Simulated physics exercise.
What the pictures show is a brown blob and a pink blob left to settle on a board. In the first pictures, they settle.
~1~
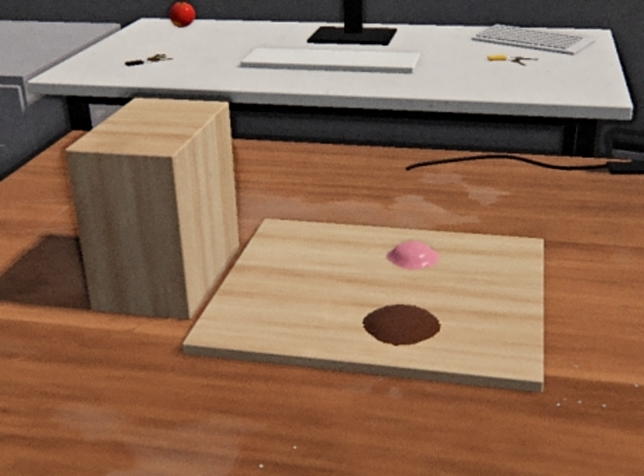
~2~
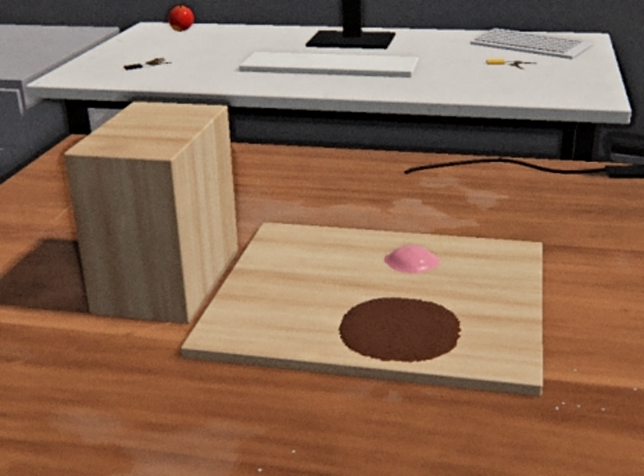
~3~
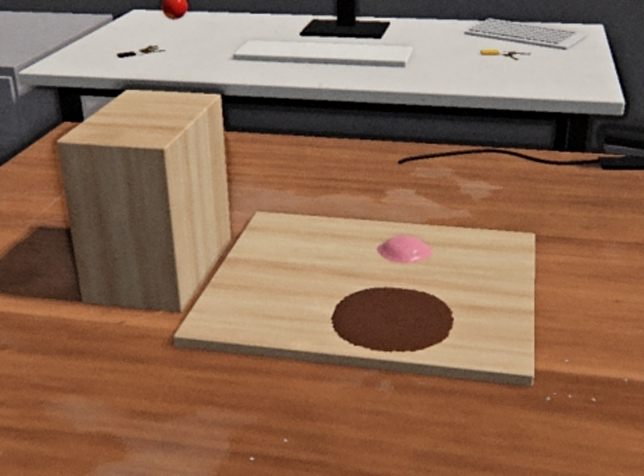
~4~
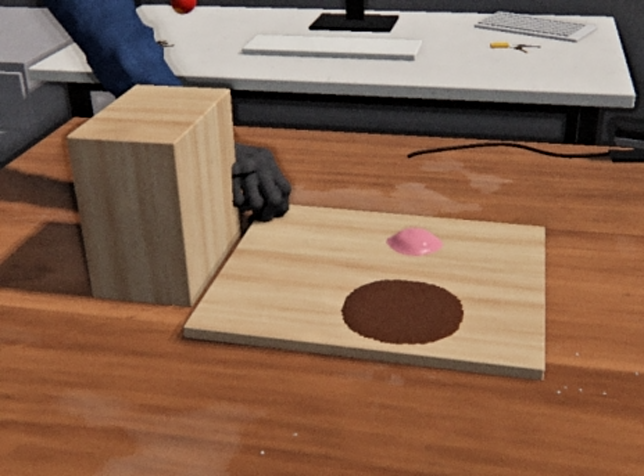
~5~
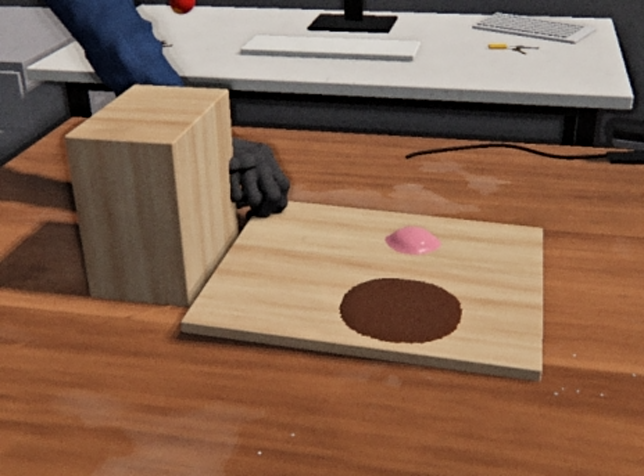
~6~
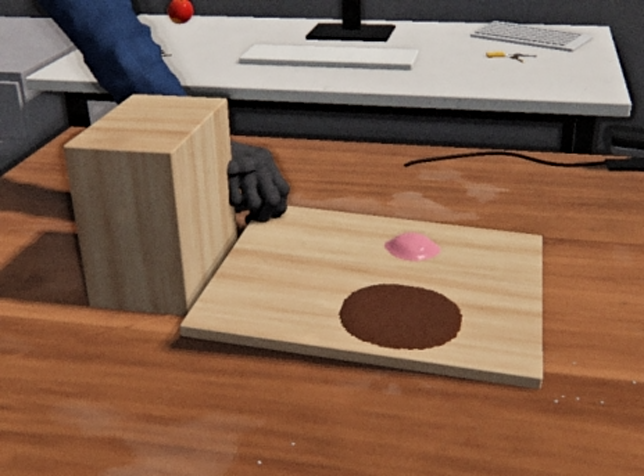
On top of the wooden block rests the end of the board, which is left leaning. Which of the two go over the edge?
Outcome: The brown blob leaves the surface. The pink blob stays on the surface.
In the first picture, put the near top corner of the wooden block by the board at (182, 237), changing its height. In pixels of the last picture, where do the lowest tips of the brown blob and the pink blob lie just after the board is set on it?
(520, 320) and (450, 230).
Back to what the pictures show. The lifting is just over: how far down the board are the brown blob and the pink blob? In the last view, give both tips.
(548, 333), then (469, 205).
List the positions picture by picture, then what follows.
In the first picture, the board lies flat; brown blob (401, 321) a low mound; pink blob (413, 251) a mound; wooden block (130, 238).
The second picture shows they settle; brown blob (400, 327) spread thin; pink blob (412, 255) a mound.
The third picture shows at rest; brown blob (392, 317) spread thin; pink blob (405, 245) a mound.
The fourth picture shows a hand takes the end; brown blob (402, 309) spread thin; pink blob (415, 237) a mound.
In the fifth picture, the end is rising; brown blob (401, 308) spread thin; pink blob (414, 236) a mound.
The sixth picture shows the board slopes by about 3°; brown blob (401, 313) spread thin; pink blob (413, 242) a mound; wooden block (128, 235).
A moment on, slope about 36°; the brown blob is dripping off the low end; the pink blob has not moved.
Further on, the brown blob is dripping off the low end; the pink blob has not moved.
When it is over, slope about 36°; the brown blob is dripping off the low end; the pink blob has not moved.
